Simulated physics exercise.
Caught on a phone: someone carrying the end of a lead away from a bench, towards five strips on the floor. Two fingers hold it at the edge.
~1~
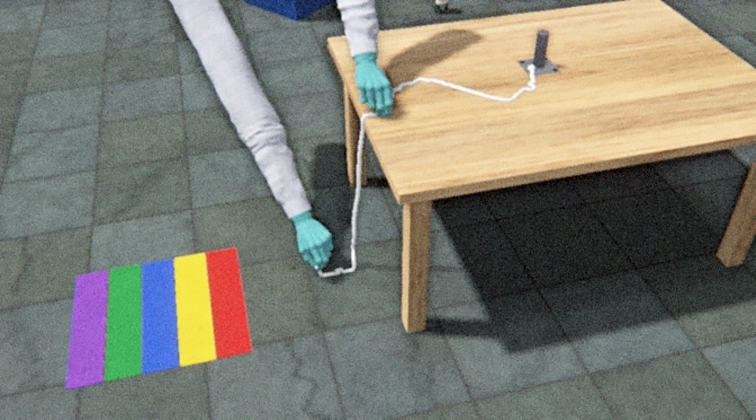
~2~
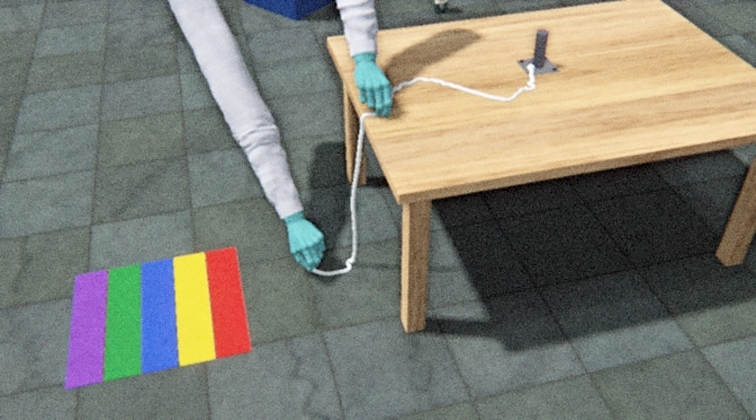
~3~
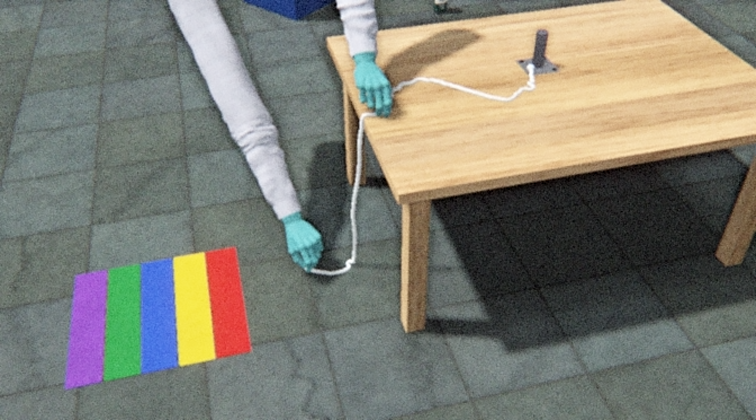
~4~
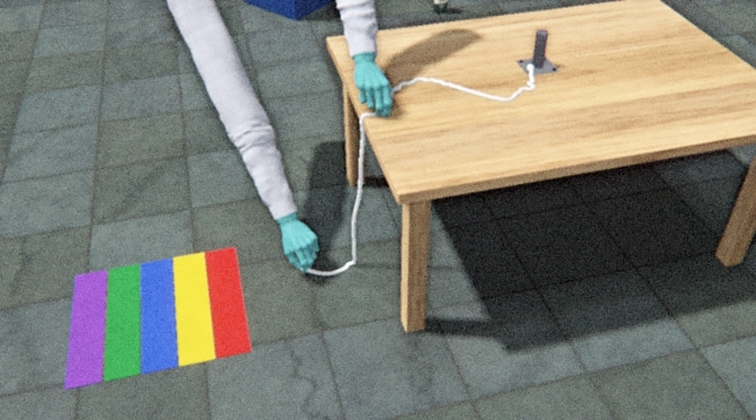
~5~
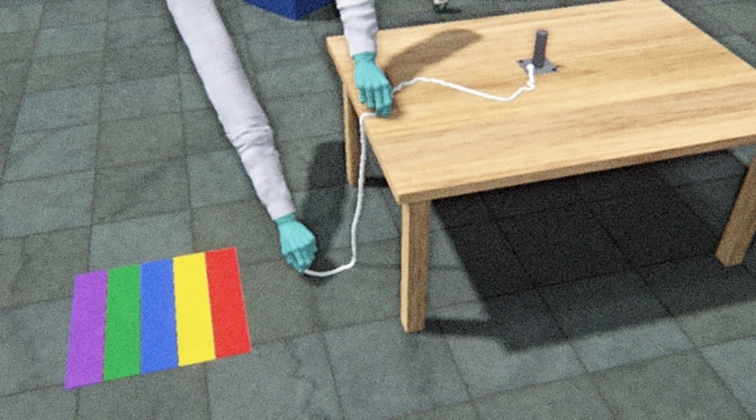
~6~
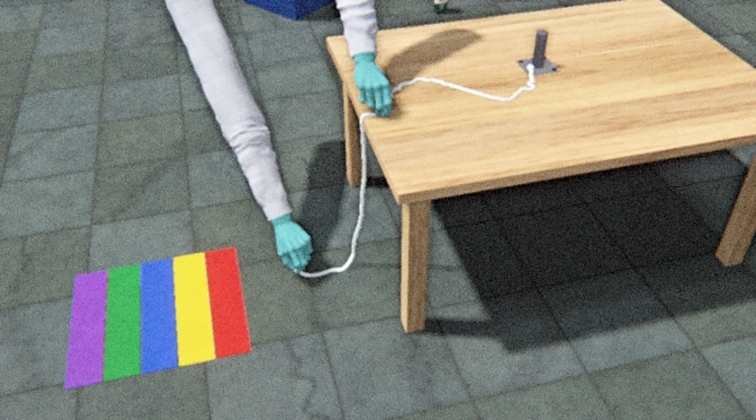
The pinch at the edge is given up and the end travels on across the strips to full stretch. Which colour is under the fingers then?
The end stops over the purple strip.
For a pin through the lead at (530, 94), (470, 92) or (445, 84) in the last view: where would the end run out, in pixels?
Near (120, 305), (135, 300) and (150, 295).
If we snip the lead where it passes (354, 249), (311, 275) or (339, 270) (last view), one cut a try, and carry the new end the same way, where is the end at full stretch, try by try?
Try by try, around (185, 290), (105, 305) and (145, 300).
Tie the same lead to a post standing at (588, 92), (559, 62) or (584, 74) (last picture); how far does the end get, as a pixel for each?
About (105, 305), (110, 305) and (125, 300).
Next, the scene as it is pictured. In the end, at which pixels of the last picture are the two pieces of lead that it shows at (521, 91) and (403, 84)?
About (478, 80), and the other about (351, 119).
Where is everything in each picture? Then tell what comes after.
End (317, 267); red (232, 334); yellow (196, 341); blue (160, 348); green (124, 356); purple (86, 363), in the first picture.
End (309, 268); lead through (529, 84) (471, 92) (400, 86) (363, 122) (354, 192) (354, 255), in the second picture.
End (307, 268), in the third picture.
End (302, 269); lead through (529, 84) (471, 92) (400, 86) (363, 122) (360, 192) (355, 255), in the fourth picture.
End (300, 269), in the fifth picture.
End (296, 270); lead through (529, 84) (471, 92) (400, 86) (363, 122) (363, 191) (353, 254), in the sixth picture.
Early on, end near (144, 298); over blue.
Midway, end near (103, 306); over green.
At the end of the slack, end near (80, 310); over purple. It gets as far as the purple strip.
